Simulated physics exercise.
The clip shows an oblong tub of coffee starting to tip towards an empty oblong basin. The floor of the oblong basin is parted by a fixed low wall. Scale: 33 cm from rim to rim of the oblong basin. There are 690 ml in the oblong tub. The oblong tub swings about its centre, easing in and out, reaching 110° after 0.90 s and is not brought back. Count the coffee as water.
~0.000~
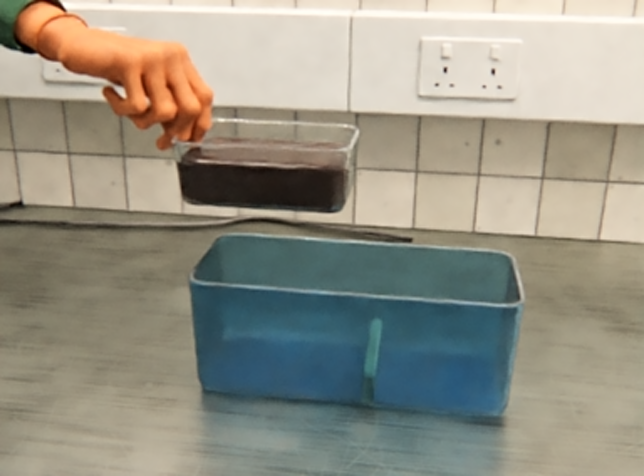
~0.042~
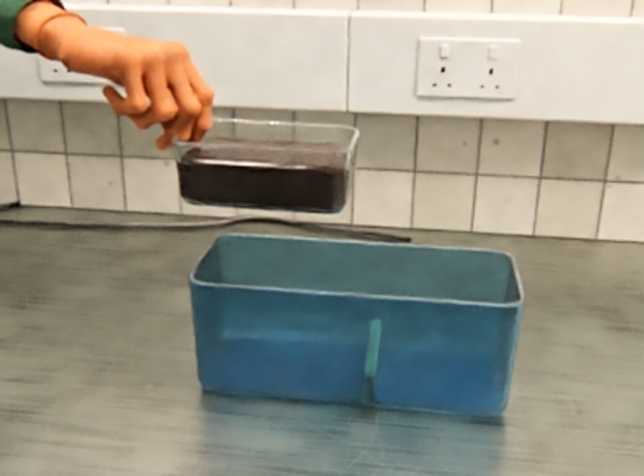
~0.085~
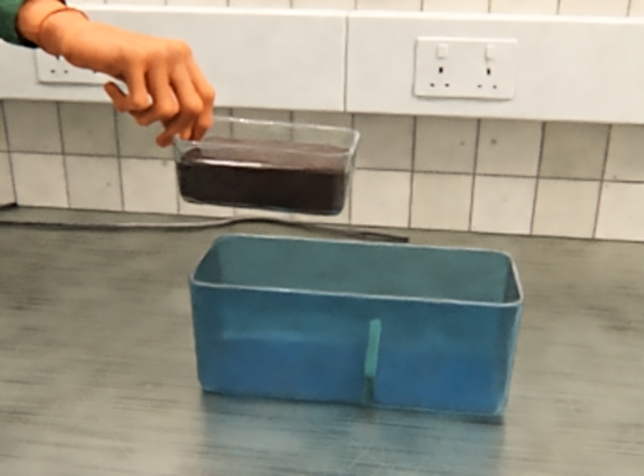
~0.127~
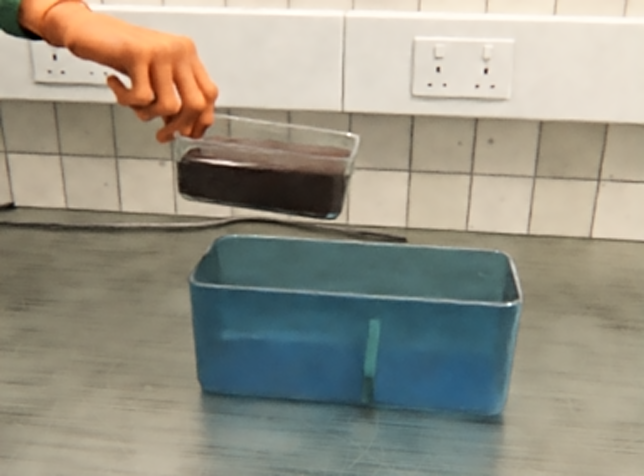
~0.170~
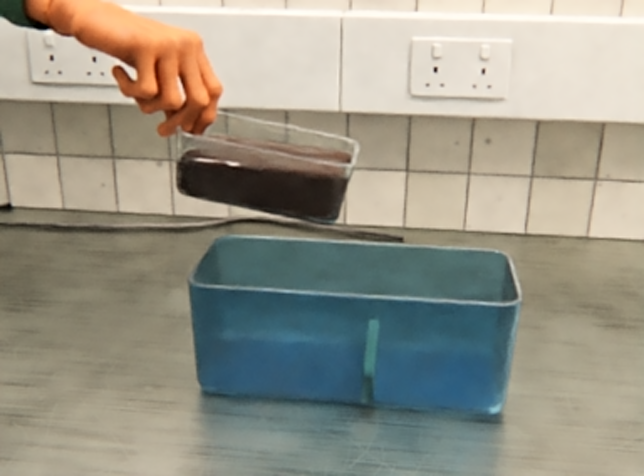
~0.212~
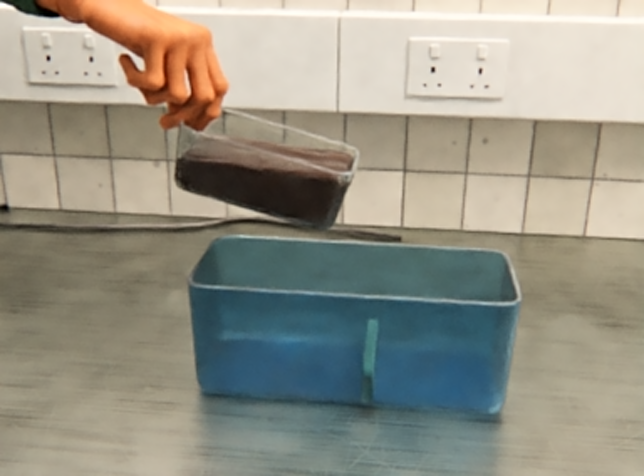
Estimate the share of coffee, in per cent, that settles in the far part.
About 56 per cent.
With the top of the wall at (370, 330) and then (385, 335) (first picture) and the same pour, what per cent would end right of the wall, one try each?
In turn about 65 and 55 per cent.
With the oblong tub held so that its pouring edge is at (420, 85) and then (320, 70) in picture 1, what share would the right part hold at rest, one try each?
In turn about 60 and 45 per cent.
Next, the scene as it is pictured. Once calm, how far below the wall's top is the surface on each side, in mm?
Left about 20 mm, right about 8 mm.
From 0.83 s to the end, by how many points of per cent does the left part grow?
Some 14 per cent.
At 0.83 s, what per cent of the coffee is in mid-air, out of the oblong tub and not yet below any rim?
Some 2 per cent.
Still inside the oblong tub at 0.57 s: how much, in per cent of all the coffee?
Some 24 per cent.
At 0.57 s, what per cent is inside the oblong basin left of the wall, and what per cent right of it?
Some 1 per cent left and 36 right.
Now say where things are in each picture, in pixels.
The first picture shows tilt 0°; pouring edge (355, 140); surface from (191, 146) to (352, 154); the oblong basin's rim runs from (205, 257) to (518, 279); the wall's top is at (373, 347).
The second picture shows tilt 1°; pouring edge (355, 141); surface from (191, 146) to (352, 155).
The third picture shows tilt 2°; pouring edge (355, 145); surface from (191, 146) to (352, 157).
The fourth picture shows tilt 5°; pouring edge (355, 149); surface from (192, 145) to (351, 159).
The fifth picture shows tilt 9°; pouring edge (356, 156); surface from (191, 144) to (352, 161).
The sixth picture shows tilt 14°; pouring edge (356, 164); surface from (190, 144) to (352, 163).
By 0.57 s the tilt is 77° and 23 per cent is still to pour, 1 is left of the wall and 36 right of it.
By 0.83 s the tilt is 108° and 3 per cent is still to pour, 26 is left of the wall and 65 right of it.
By 1.10 s the tilt is 110° and 0 per cent is still to pour, 33 is left of the wall and 62 right of it.
By 1.40 s the tilt is 110° and 0 per cent is still to pour, 39 is left of the wall and 56 right of it.
At rest 40 per cent lies left of the wall, 56 right of it and 5 outside.
